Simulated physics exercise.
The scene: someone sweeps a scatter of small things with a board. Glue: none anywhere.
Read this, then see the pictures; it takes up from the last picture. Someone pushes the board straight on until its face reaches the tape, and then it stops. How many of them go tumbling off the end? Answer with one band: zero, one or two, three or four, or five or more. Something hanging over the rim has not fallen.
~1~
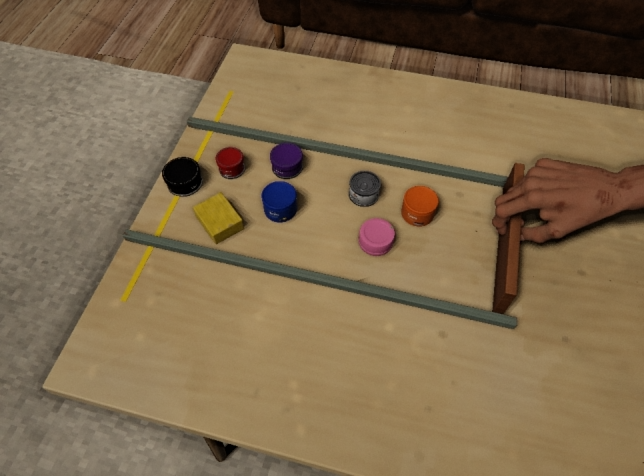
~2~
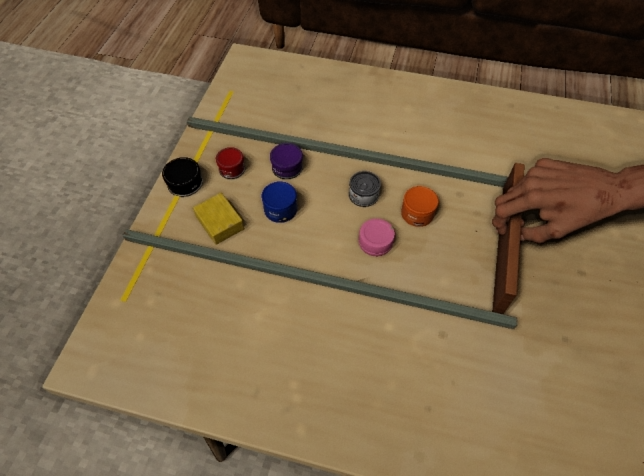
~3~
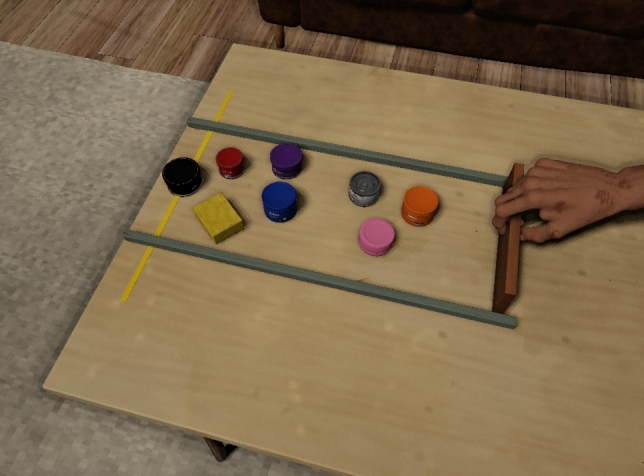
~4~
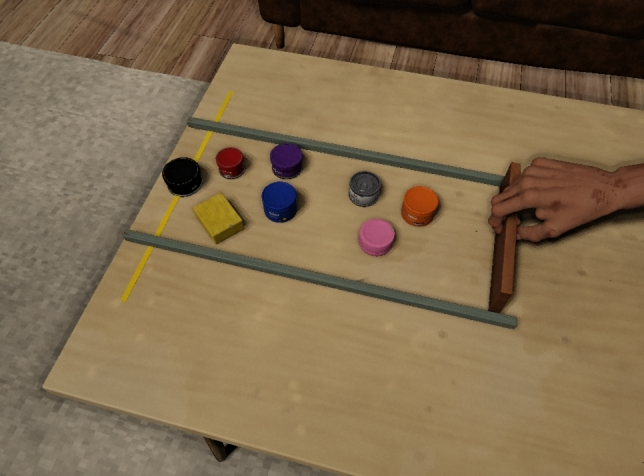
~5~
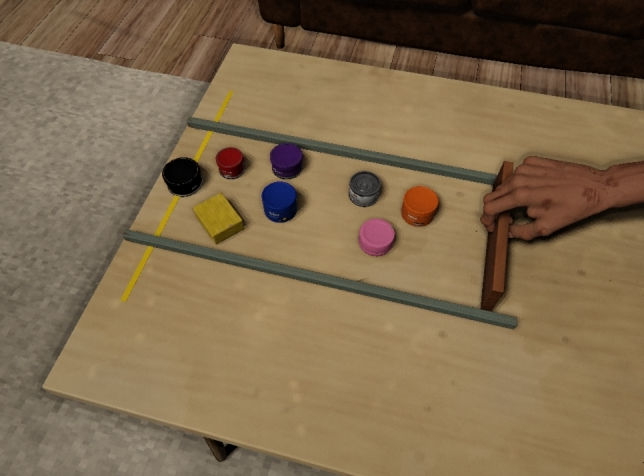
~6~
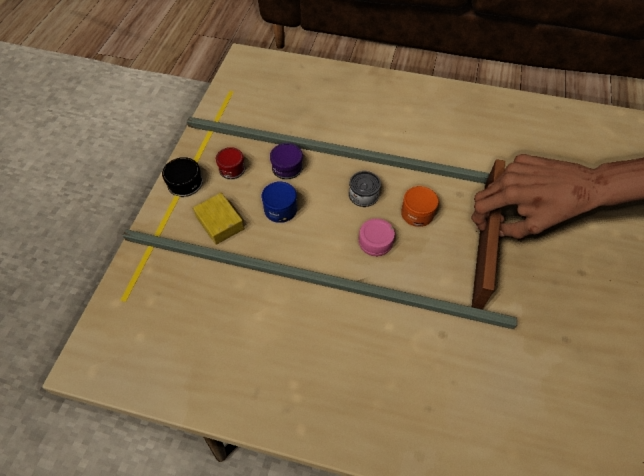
Three or four.
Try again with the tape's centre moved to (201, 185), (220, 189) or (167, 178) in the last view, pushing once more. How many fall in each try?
1, 1, 8.
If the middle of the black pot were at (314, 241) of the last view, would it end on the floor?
Black pot: Safe.
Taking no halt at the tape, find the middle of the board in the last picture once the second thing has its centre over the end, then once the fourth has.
Pixels, in order: Around (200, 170), around (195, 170).
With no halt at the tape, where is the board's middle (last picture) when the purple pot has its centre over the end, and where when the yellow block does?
The middle sits near (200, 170) for the first and near (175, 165) for the other.
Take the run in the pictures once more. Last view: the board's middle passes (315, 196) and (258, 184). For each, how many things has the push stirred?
That makes 5 at the first spot and 7 at the second.
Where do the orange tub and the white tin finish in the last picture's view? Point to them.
Positions - first (176, 158), then (189, 138).
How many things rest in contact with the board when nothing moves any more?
4.
A little later, none off yet; black pot at rest near (183, 177); red pot at rest near (231, 163); yellow block at rest near (219, 218).
When it is over, the number that fall off is three or four; down, blue tub, purple pot, red pot and black pot.
